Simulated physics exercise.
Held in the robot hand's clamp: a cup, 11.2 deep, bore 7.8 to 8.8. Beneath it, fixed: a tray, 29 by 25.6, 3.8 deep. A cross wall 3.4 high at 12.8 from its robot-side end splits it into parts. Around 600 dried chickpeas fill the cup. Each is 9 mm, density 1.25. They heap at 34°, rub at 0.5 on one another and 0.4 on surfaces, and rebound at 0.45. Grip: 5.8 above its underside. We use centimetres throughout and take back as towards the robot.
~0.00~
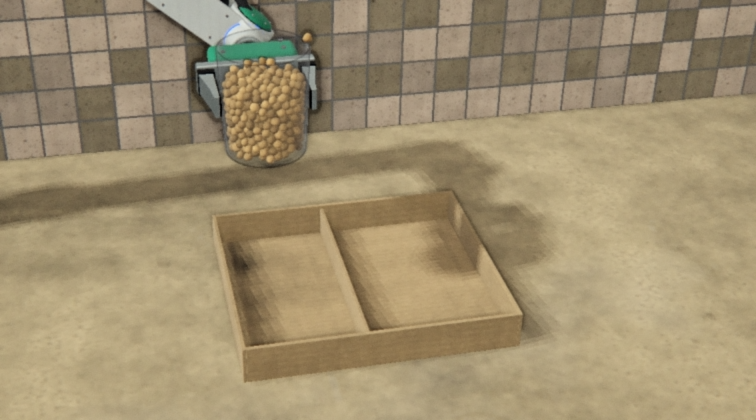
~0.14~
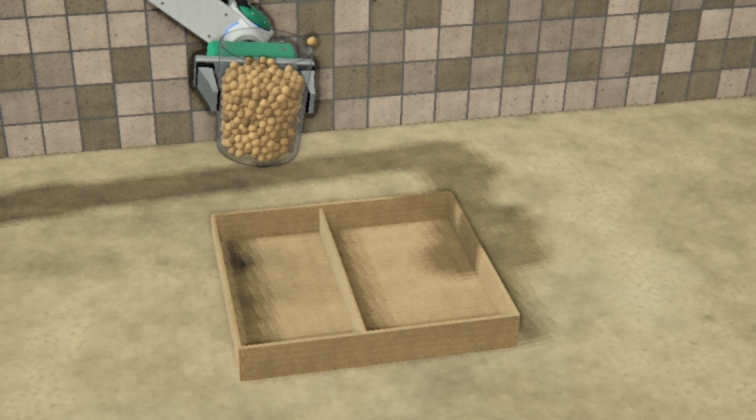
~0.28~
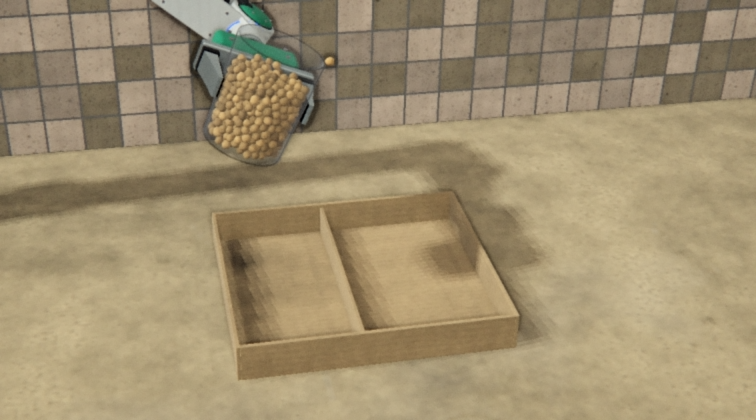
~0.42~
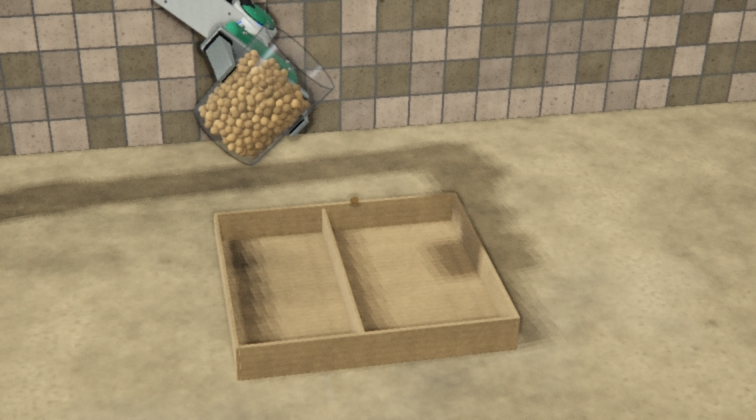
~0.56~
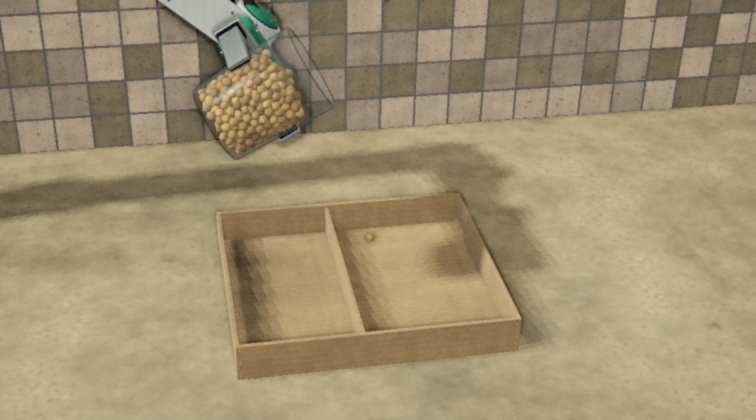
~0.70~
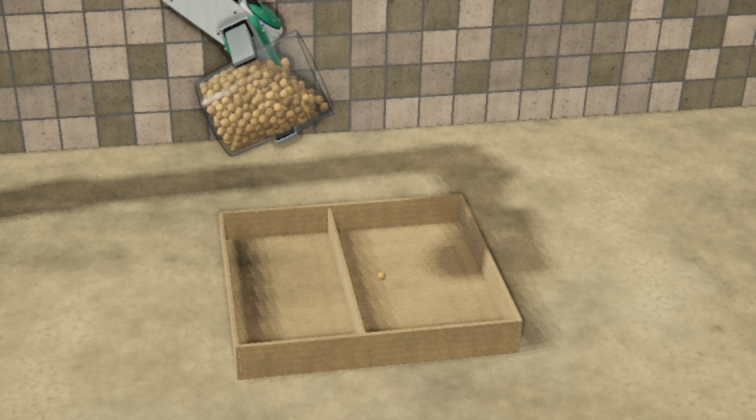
A clear cup of chickpeas, held in a robot clamp above a divided wooden tray, tilts steeply to the right as its load shifts toward the rim, while one stray chickpea drops into the tray's right compartment.
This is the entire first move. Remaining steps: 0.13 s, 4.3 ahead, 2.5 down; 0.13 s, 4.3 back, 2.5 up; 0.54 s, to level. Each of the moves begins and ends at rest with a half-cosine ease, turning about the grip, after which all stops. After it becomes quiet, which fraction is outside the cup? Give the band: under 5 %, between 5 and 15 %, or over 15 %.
Band: Between 5 and 15 %.
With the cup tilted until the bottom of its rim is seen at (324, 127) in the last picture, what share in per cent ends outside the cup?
About 40 %.
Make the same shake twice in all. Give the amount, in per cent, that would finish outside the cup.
15 per cent.
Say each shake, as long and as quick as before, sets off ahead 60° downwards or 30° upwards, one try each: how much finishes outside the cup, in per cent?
Try one gives about 0 in a hundred, try two about 35 in a hundred.
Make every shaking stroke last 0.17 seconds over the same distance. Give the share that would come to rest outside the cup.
In that case around 5 per cent.
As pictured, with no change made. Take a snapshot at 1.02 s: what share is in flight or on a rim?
Reading at that time: Some 8 per cent.
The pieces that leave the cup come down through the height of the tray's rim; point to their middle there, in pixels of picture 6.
Near (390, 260).
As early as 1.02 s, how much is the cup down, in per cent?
Roughly 10 percent up to then.
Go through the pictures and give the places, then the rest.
The first frame shows cup middle at (265, 100), level; upper third of the load around (264, 89), from x 225 to 310, top at y 40; 605 in the cup.
The second frame shows cup middle at (262, 99), tilted 6° forward; upper third of the load around (262, 87), from x 225 to 310, top at y 40.
The third frame shows cup middle at (261, 98), tilted 23° forward; upper third of the load around (257, 86), from x 210 to 330, top at y 60; 604 in the cup, 1 in flight or on a rim.
The fourth frame shows cup middle at (261, 98), tilted 43° forward; upper third of the load around (256, 85), from x 205 to 355, top at y 55; 604 in the cup, 1 in flight or on a rim.
The fifth frame shows cup middle at (262, 97), tilted 60° forward; upper third of the load around (256, 82), from x 200 to 370, top at y 55; 604 in the cup, 1 in the far-side part.
The sixth frame shows cup middle at (263, 96), tilted 66° forward; upper third of the load around (254, 84), from x 205 to 380, top at y 65; 604 in the cup, 1 in the far-side part.
By 1.02 s, tilted 64° forward, highest piece 27 above the table; 556 in the cup, 2 in the far-side part, 47 in flight or on a rim.
By 1.34 s, tilted 13° forward, highest piece 30 above the table; 553 in the cup, 47 in the far-side part, 4 in the robot-side part, 1 on the table or floor.
By 1.70 s, level, highest piece 30 above the table; 553 in the cup, 47 in the far-side part, 4 in the robot-side part, 1 on the table or floor.
By 2.75 s, level, highest piece 30 above the table; 553 in the cup, 47 in the far-side part, 4 in the robot-side part, 1 on the table or floor.
Final count, 553 in the cup, 47 in the far-side part, 4 in the robot-side part, 1 on the table or floor. That is 9 % outside the cup.
